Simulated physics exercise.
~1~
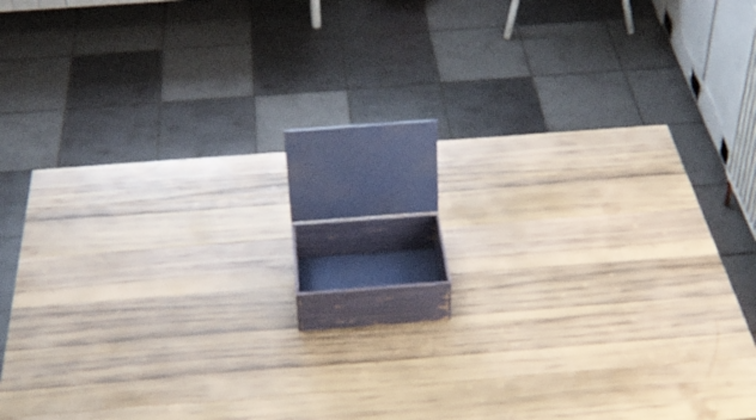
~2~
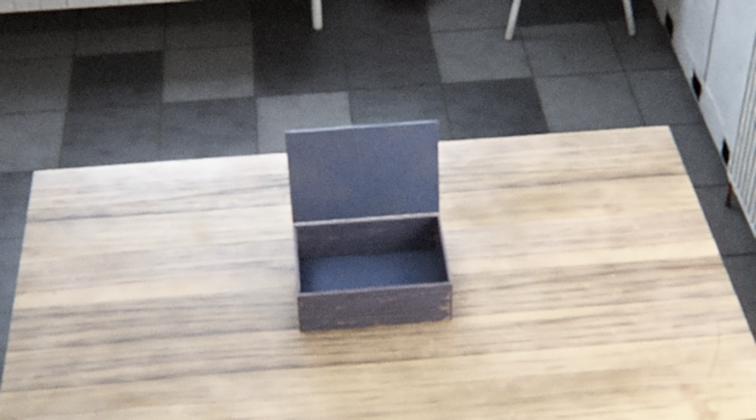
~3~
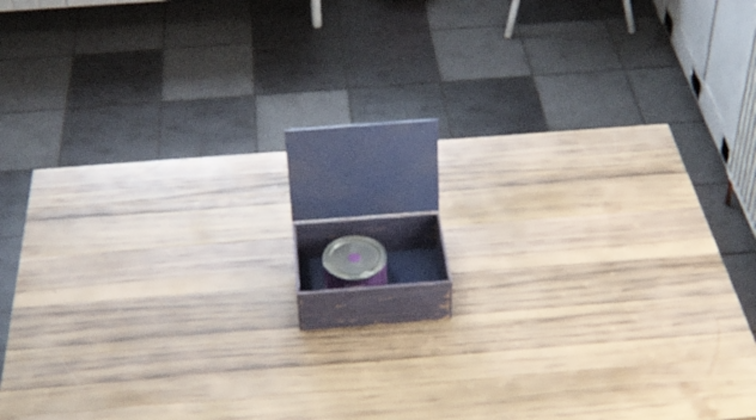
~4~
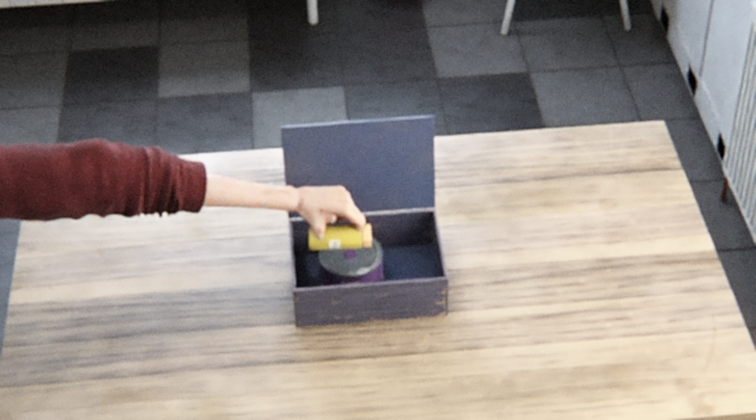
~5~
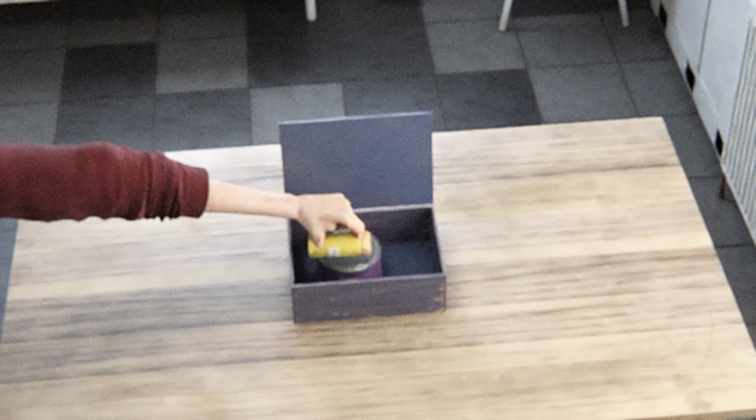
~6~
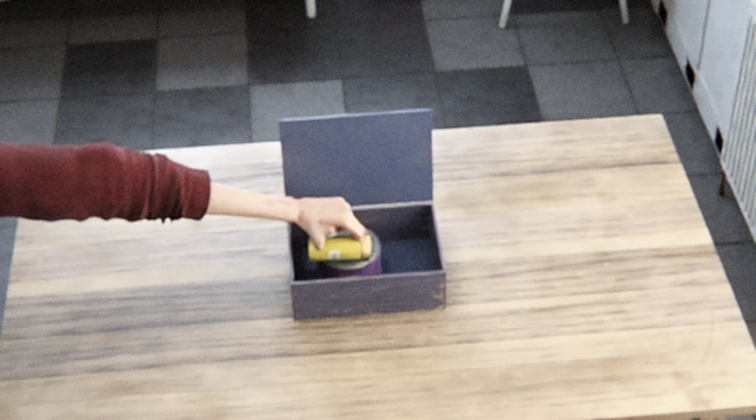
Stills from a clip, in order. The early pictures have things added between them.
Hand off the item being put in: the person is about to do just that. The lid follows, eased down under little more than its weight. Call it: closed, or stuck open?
Stuck open.
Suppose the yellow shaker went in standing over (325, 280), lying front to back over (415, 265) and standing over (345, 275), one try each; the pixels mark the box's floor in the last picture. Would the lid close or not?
On the first go the lid is stopped short, on the second it comes to rest closed, on the third it is stopped short.
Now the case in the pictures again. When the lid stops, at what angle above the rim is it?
Lid angle from rim - close to 12°.
Then, 1.20 s past the last view, lid starting down.
Then, 1.60 s past the last view, lid 57° above the rim.
Then, 1.90 s past the last view, lid 22° above the rim.
Finally, lid 11° above the rim; both still in place. Final places as the last picture's camera would see them, yellow shaker near (340, 250).
